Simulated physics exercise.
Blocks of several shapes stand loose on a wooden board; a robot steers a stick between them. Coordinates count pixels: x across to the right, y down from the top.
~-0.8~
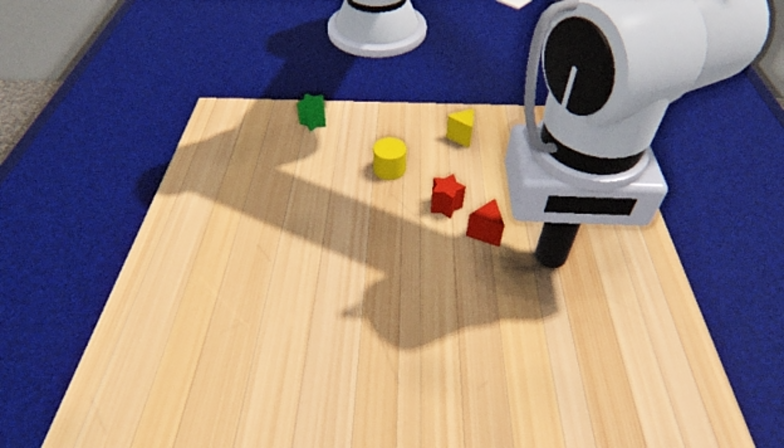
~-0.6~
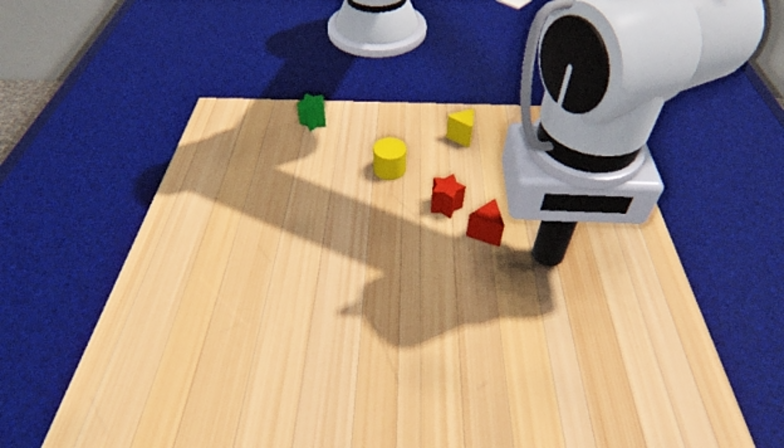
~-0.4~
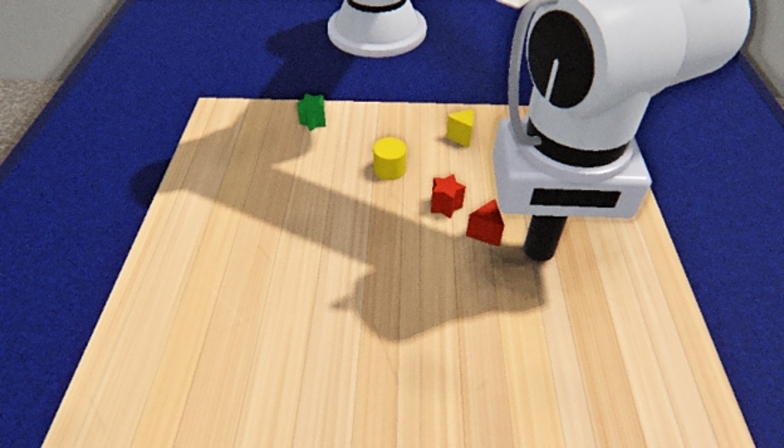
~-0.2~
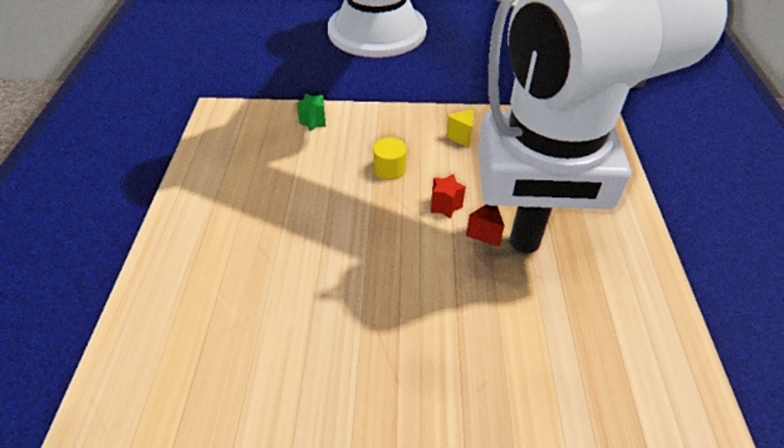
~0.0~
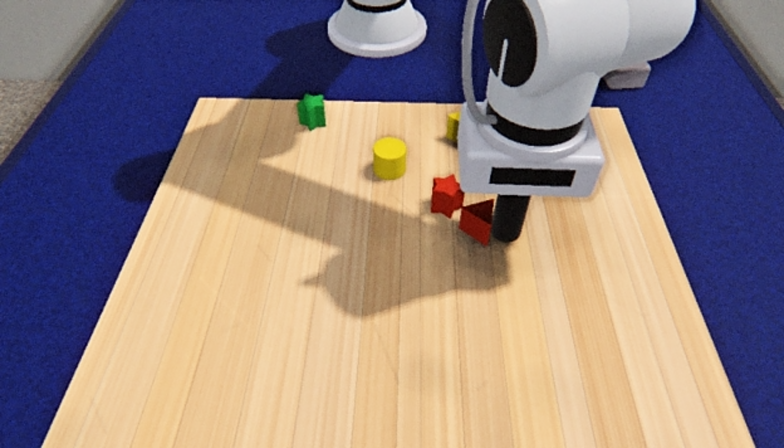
The robot arm moves its black stick left and nudges the red three-sided block slightly.
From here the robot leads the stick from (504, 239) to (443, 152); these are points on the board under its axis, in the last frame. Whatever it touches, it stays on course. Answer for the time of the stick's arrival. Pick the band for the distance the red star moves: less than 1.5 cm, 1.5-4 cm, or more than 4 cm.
The shift is below 1.5 cm.
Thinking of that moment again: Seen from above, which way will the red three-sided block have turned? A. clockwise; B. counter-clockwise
B - counter-clockwise.
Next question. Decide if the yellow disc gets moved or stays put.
Once the stick is done, the yellow disc remains in the old spot.
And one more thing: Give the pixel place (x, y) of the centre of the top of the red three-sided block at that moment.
The answer is (467, 200).
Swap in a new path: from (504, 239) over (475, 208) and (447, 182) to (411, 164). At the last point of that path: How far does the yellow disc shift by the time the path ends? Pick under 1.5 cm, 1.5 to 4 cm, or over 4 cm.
It moves less than 1.5 cm.
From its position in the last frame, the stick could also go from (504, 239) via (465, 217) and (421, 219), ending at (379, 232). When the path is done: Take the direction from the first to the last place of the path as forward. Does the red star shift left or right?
My answer: Right.
What follows on the original path. One third of the way, stick (481, 198); red three-sided block (467, 200), turned 35° anticlockwise.
Two thirds of the way, stick (461, 170); red three-sided block (467, 200), turned 35° anticlockwise.
At the end, stick (444, 144); yellow disc in place; red star in place; red three-sided block (467, 200), turned 35° anticlockwise.
